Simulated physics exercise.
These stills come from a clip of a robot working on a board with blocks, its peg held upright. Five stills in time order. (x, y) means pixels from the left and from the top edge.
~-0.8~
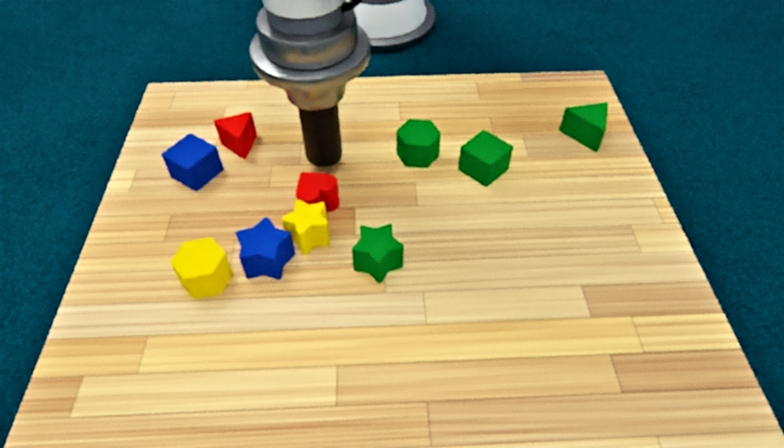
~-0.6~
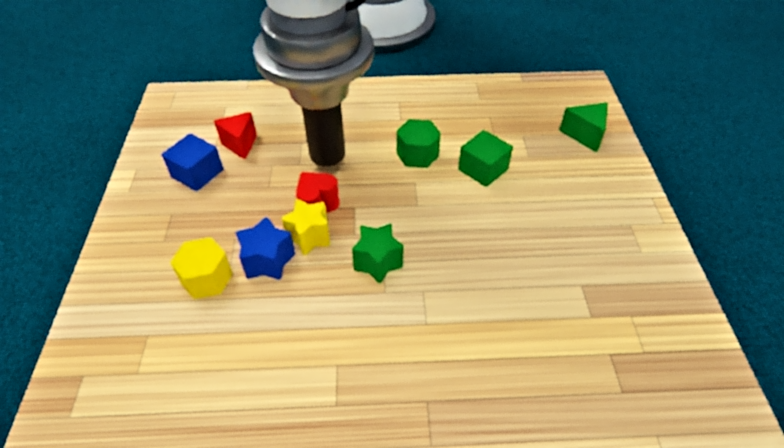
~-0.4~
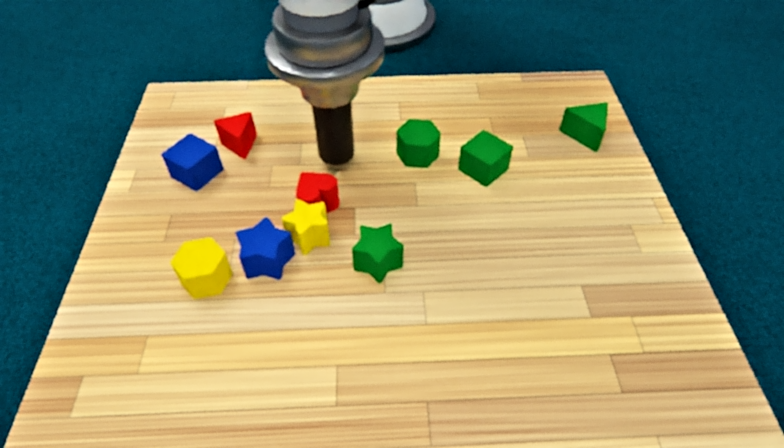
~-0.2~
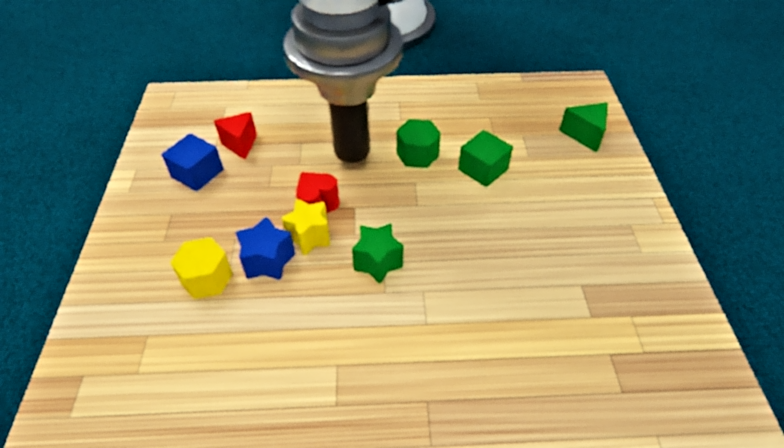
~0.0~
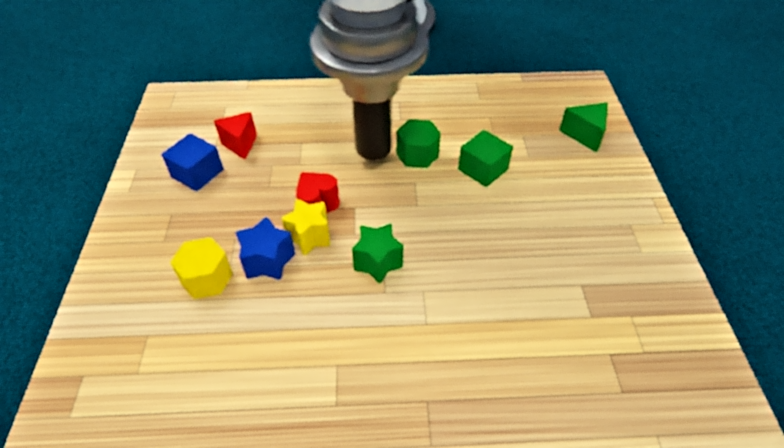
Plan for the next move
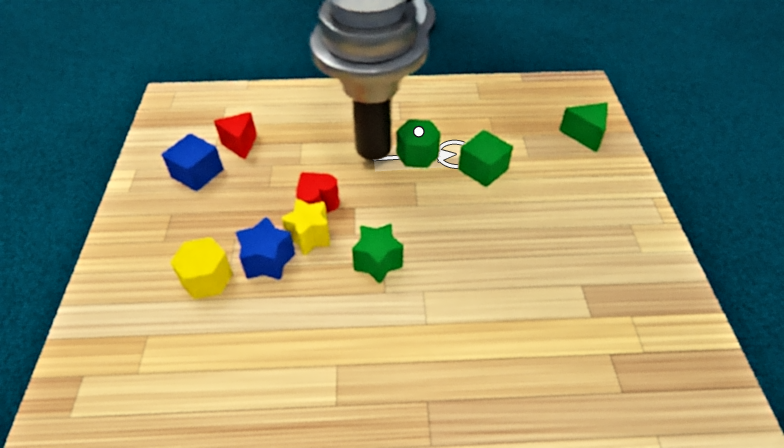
A robot arm's dark peg starts just above the red heart on a wooden board scattered with colored blocks. It slides right, slowly at first and then in larger steps, until it is beside the green hexagon's left side, while all the blocks stay in place.
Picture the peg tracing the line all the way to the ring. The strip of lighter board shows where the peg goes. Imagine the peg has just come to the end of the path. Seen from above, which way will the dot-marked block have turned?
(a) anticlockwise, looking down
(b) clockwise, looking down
b - clockwise, looking down.
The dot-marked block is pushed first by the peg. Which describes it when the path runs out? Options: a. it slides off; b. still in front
b (still in front)
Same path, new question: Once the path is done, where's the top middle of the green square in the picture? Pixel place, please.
It should be at about (521, 154).
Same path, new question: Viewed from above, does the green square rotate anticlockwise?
No, I don't think so.
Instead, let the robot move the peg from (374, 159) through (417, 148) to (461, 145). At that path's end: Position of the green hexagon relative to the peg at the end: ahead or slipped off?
The peg still has it in front.
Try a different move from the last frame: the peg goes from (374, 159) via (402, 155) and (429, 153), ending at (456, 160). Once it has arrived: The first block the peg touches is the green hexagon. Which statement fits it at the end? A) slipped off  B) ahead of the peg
It's B.
Drawn move, from (374, 159) to (456, 154); the dot is on the green hexagon.
On the path given first. Halfway along, peg at (416, 147); green hexagon at (455, 130).
At the end, peg at (457, 145); red heart still; green hexagon at (497, 131), turned 30° clockwise; green square at (521, 154), turned 20° clockwise.
